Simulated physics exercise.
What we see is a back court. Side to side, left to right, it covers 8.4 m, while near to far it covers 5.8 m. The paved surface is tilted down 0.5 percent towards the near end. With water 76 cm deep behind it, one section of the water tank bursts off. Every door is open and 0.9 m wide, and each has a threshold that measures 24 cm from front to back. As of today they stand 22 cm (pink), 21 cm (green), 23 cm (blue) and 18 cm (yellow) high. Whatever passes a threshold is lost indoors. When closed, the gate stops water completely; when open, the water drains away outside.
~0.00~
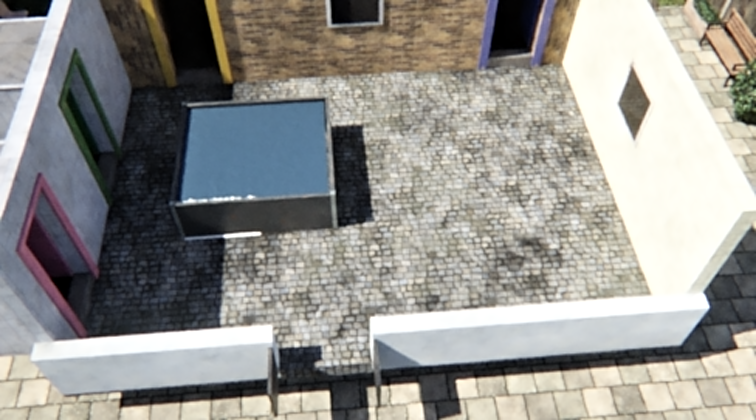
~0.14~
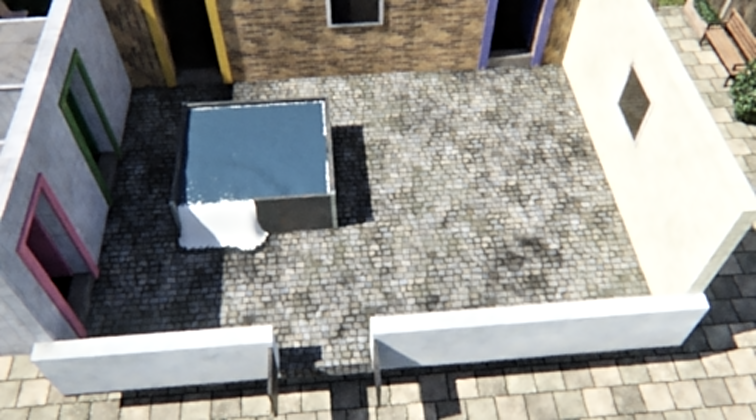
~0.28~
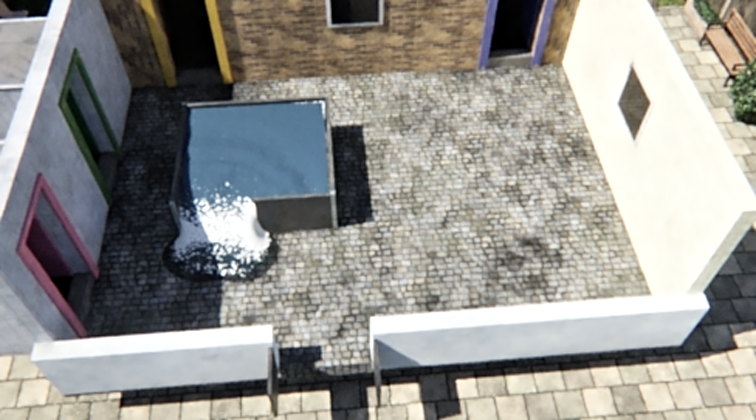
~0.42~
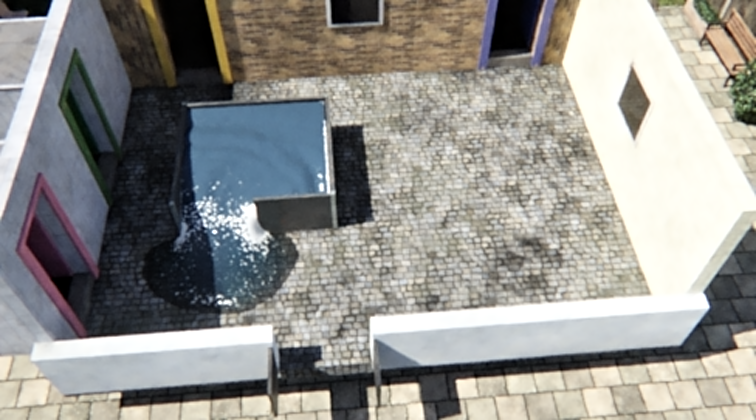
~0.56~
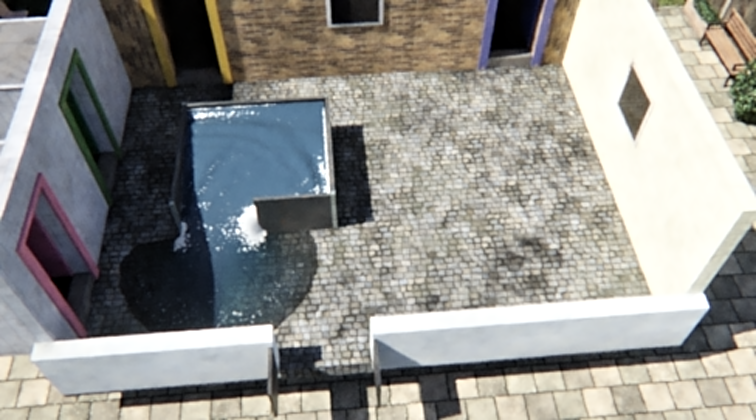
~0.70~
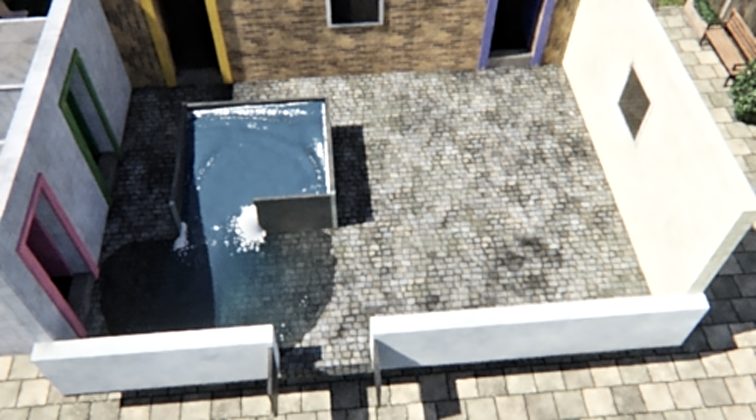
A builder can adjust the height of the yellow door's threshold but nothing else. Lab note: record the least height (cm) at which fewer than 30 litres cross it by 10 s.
Least height: 14.5 cm.
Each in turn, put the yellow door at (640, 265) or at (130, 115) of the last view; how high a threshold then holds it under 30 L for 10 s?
About 9.0 cm for the first and 11.0 cm for the second.
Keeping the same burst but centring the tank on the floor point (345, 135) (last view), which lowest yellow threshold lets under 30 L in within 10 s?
In this case, 8.0 cm or so.
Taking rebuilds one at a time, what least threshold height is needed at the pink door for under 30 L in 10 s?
The pink door needs around 27 cm.
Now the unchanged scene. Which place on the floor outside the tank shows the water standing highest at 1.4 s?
At about (78, 370).
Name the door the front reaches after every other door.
The blue one comes last.
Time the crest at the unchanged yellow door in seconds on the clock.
4.5 s.
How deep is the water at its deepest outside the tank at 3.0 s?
Roughly 38 cm.
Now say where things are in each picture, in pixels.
The water tank at (255, 150) is whole and still, 76 cm deep; the yellow door at (190, 42) is dry, in the first frame.
The gap is at (221, 224), the front 0.3 m out at (236, 249); the back of the water tank holds 76 cm, in the second frame.
The front is at (234, 278), 0.9 m from the gap at (221, 225); 1.1 m2 of floor is wet, 76 cm left at the back, in the third frame.
The gap is at (221, 225), the front 1.4 m out at (229, 309); the back of the water tank holds 76 cm, in the fourth frame.
The gap is at (221, 225), the front 2.1 m out at a hidden place; the back of the water tank holds 71 cm, in the fifth frame.
Water pours out at (221, 225) and has run 2.2 m, to a hidden place; about 6 cm deep outside, 64 cm at the back; the yellow door at (190, 42), 3.7 m from the gap, is still 3.7 m from the nearest water, in the sixth frame.
After 1.4 s water covers 15 % of the floor, deepest (62 cm) near (78, 370); it has not reached the yellow door.
After 3.0 s water covers 35 % of the floor, deepest (38 cm) near (78, 370); it has not reached the yellow door.
After 10.0 s water covers 95 % of the floor, deepest (18 cm) near (558, 65); 9 cm at the yellow door, 10 litres in over its 18 cm threshold.
At the yellow door as built, the water arrived by 3.8 s and peaked near 20 cm at 4.4 s.
With a threshold of 13.5 cm, 41 litres would have come in within the 10 s; with 16 cm, 19 litres. So under 30 litres takes about 14.5 cm.
